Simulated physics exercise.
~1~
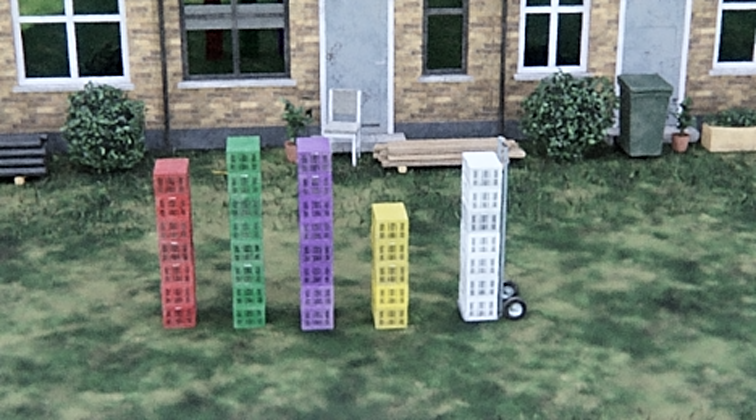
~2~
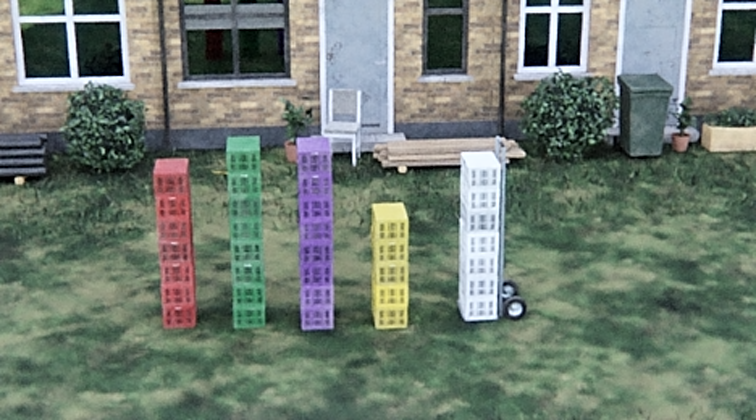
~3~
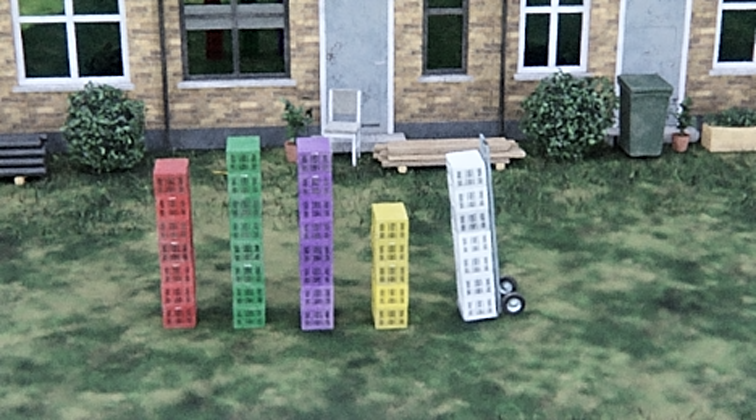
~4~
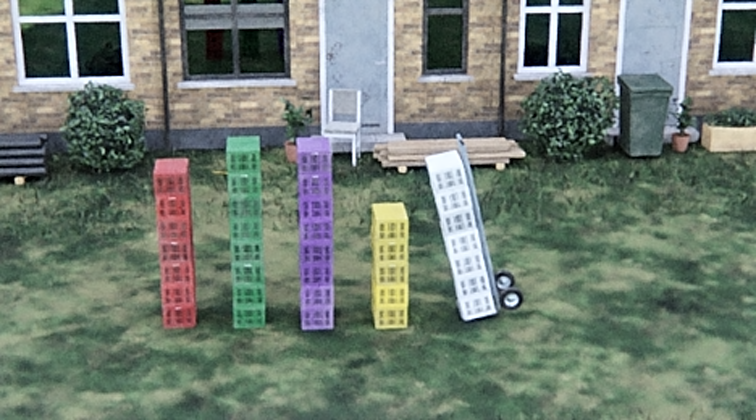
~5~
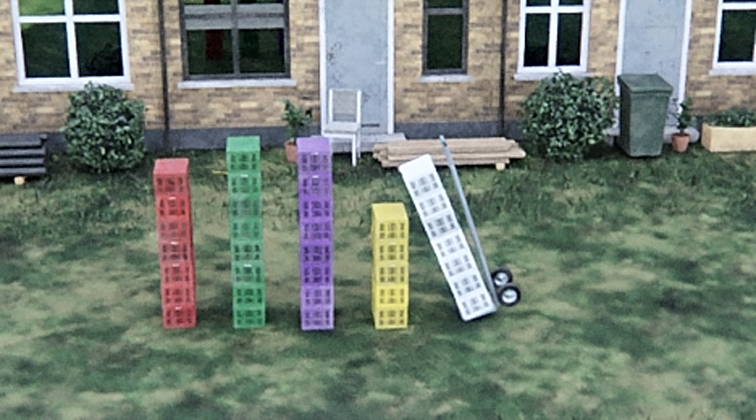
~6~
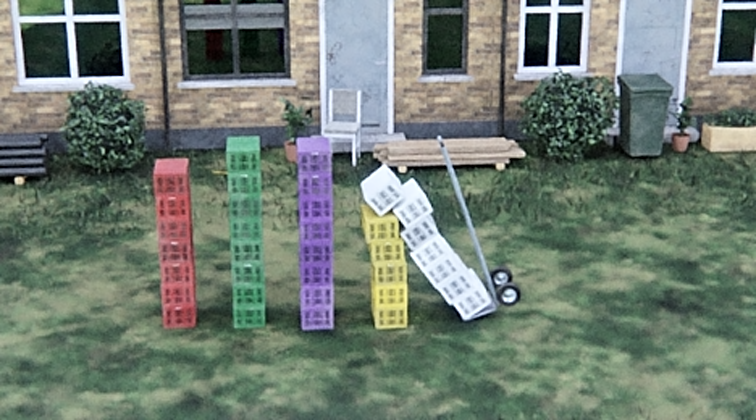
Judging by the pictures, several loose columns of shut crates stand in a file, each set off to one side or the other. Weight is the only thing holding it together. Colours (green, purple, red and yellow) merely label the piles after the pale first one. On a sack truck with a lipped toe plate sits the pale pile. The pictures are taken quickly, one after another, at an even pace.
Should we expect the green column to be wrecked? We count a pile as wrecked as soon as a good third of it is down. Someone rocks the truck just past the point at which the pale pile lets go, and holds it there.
Yes, it is wrecked.
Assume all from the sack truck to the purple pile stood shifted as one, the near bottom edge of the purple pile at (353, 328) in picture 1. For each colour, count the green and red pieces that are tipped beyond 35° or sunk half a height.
Green 8, red 7.
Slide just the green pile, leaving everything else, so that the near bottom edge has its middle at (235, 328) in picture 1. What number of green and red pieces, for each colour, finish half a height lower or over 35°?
Counting each pile, I get green 8 and red 6.
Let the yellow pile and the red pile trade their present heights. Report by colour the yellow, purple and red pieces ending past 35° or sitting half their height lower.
Yellow 7, purple 8, red 5.
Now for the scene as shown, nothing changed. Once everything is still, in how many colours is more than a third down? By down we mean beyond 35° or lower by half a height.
The tally is 4.
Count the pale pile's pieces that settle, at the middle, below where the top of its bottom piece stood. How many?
It comes to 3.
Soon, 7 of the pale pile down; none of the 8 green crates down (0 of 28 in all colours); top green crate unmoved; top yellow crate tipped clearly.
A while on, 7 of the pale pile down; none of the 8 green crates down (4 of 28 in all colours); top green crate tipped clearly; top yellow crate tipped well over, about its own height lower.
Towards the end, 7 of the pale pile down; 5 of the 8 green crates down (22 of 28 in all colours); top green crate tipped a little, about its own height lower; top red crate tipped well over, some two heights lower.
Then, 7 of the pale pile down; 7 of the 8 green crates down (24 of 28 in all colours); top green crate upside down; top red crate on its side.
Finally, 7 of the pale pile down; 7 of the 8 green crates down (24 of 28 in all colours); top green crate on its side; top yellow crate tipped well over, some two heights lower. Seen by the last camera, middles, top yellow crate near (283, 268).
